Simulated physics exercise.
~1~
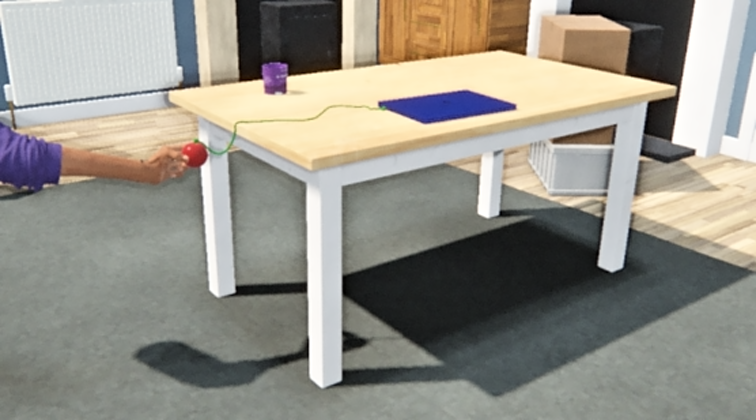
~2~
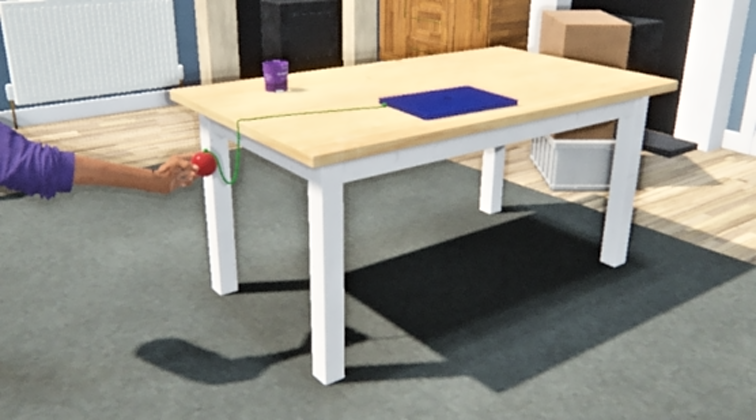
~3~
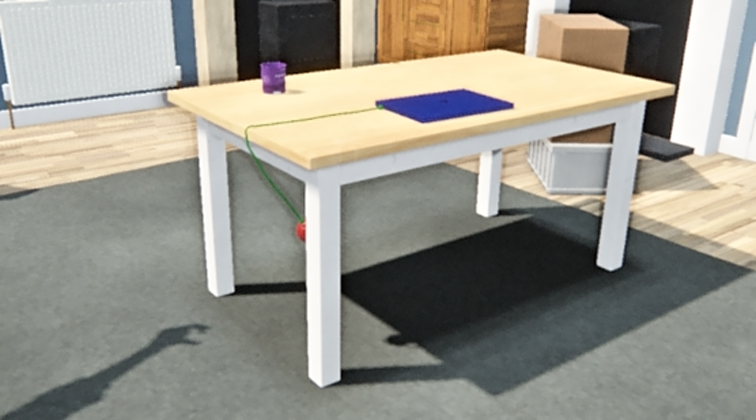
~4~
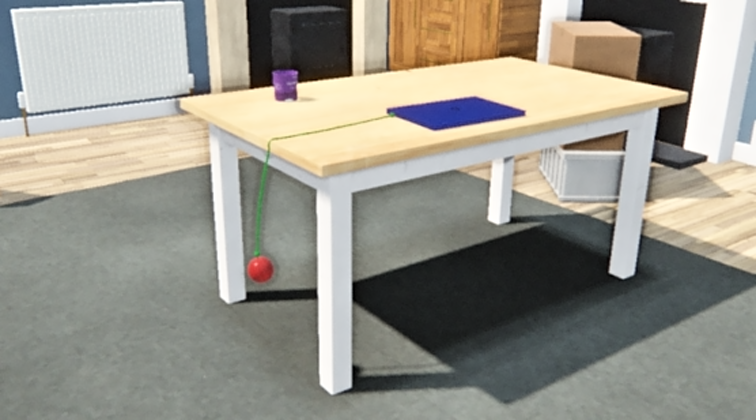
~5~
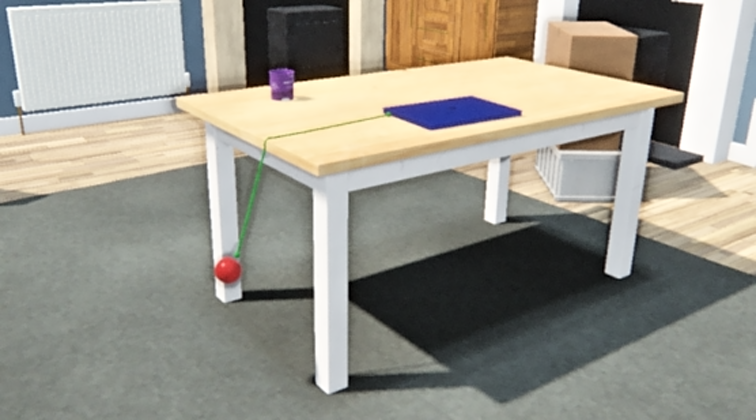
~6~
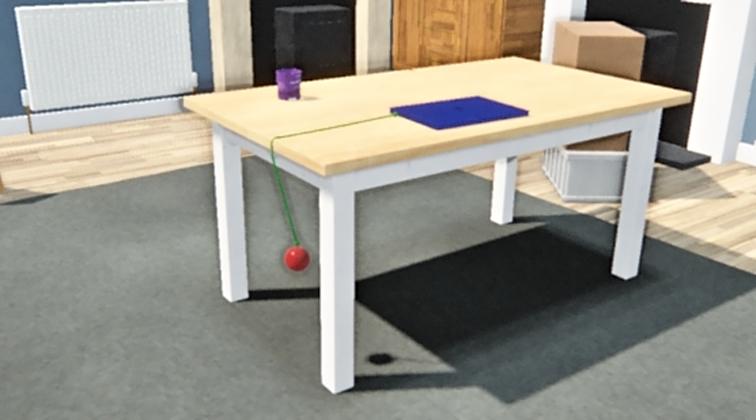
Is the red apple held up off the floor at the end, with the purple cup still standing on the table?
Yes, the red apple hangs in the air on its string. The purple cup remains standing where it was on the table.
At the start, a hand at the left holds a round red apple beside a wooden table, and a green string runs from it over the table's edge to a flat blue laptop. A purple cup stands nearby on the tabletop. The hand moves the apple slightly right and down, then lets go and draws back out of view. The apple drops and swings right, below the tabletop, then swings back left past the edge. It swings right again and ends dangling in the air on its string, while the laptop and cup stay still.
